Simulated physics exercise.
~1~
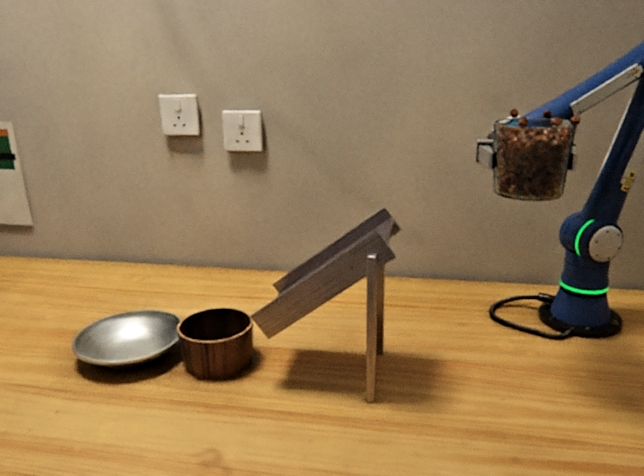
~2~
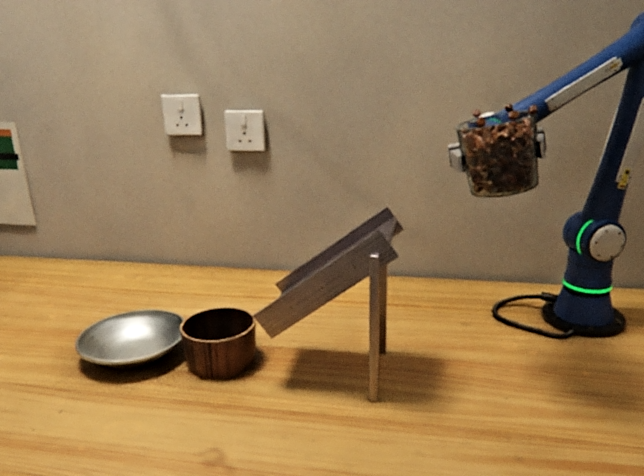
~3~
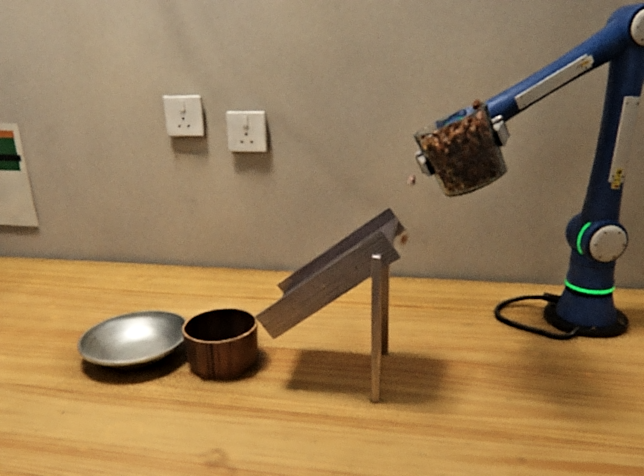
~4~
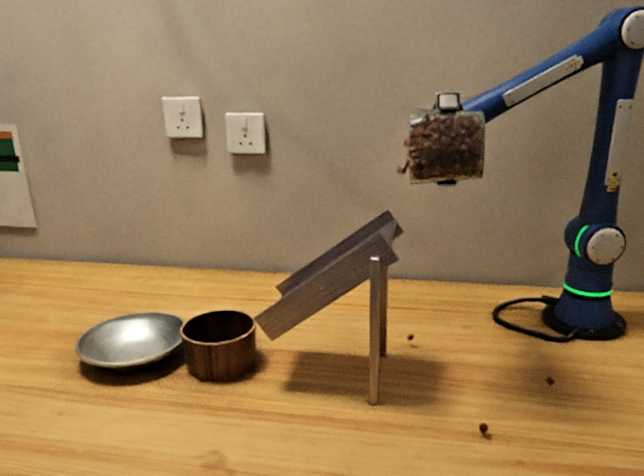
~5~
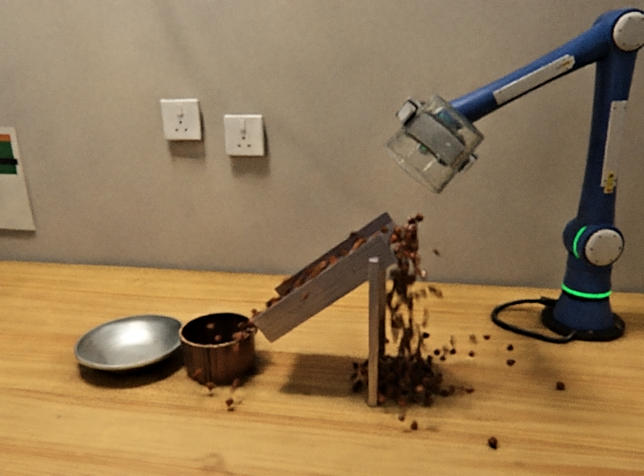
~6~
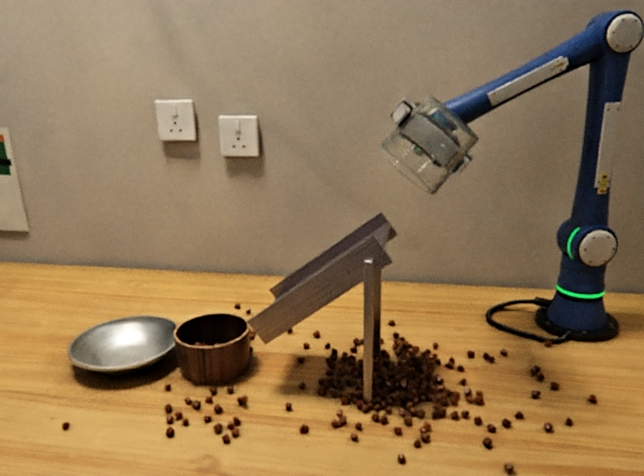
A robot arm tips a beaker of brown pellets over a chute, spilling most onto the table.
